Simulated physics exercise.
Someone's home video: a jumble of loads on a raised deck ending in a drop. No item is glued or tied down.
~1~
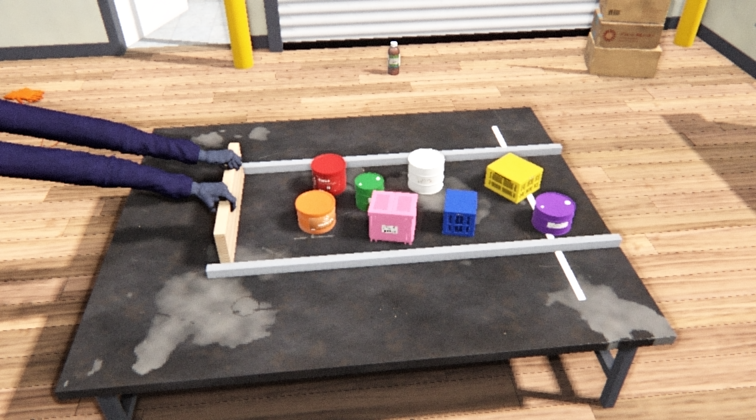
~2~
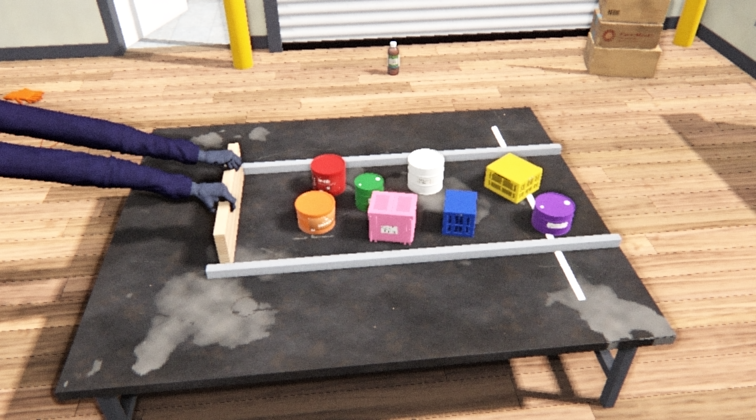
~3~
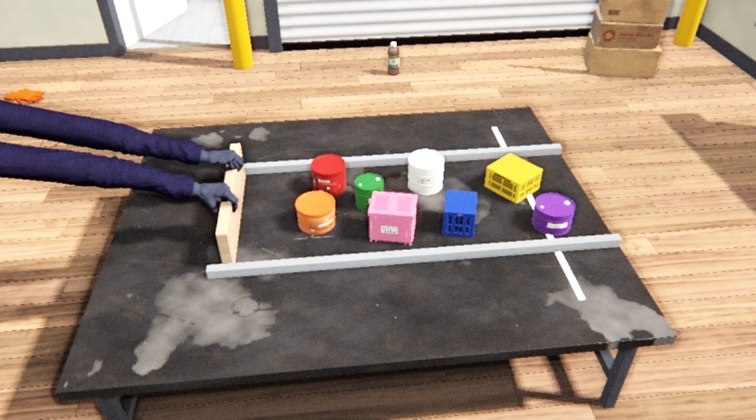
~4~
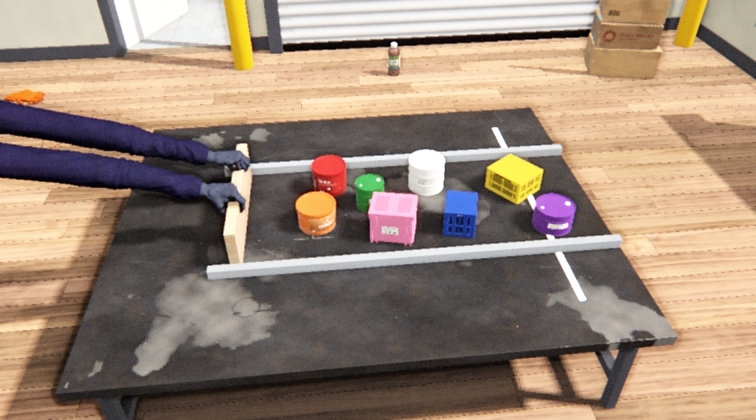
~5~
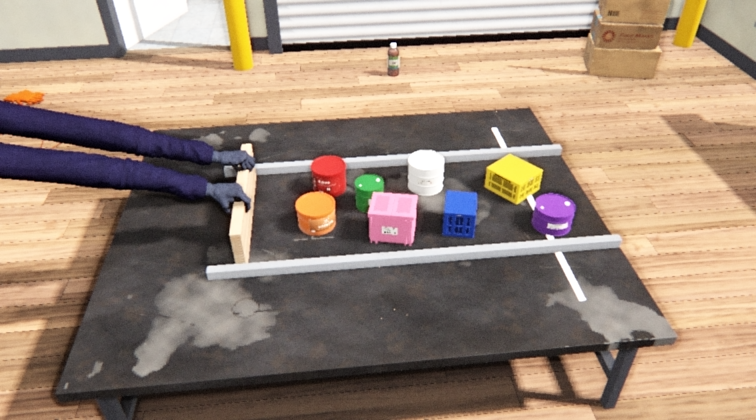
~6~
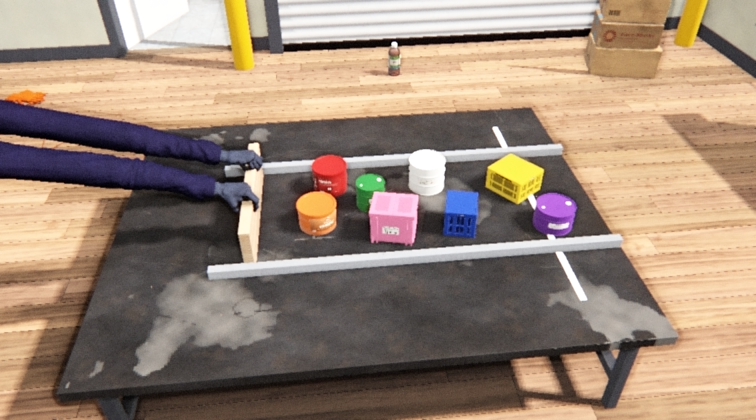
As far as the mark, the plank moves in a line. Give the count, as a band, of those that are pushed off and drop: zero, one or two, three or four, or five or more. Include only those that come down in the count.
Those that drop number one or two.
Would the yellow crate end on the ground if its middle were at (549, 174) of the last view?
Put there, it simply leaves the top.
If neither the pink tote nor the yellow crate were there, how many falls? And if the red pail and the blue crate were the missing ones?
In the first try 0, in the other 0.
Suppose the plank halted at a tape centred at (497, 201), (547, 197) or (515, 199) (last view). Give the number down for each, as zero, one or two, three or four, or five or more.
Zero, either three or four, either one or two.
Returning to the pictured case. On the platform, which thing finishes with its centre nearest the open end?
The blue crate.
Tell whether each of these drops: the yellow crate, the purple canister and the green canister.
Result - yellow crate dropped, purple canister dropped, green canister retained.
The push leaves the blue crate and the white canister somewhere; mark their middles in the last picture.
The blue crate settles near (594, 206); as for the white canister, near (564, 165).
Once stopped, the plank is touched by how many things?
I count 4 of them.
A little later, none off yet; purple canister at rest near (554, 214); yellow crate at rest near (514, 178); blue crate at rest near (461, 214).
Next, none off yet; purple canister at rest near (554, 214); yellow crate shifted a little near (522, 178); blue crate shifted about its own width near (497, 210).
When it is over, the number that fall off is one or two; down, yellow crate and purple canister.
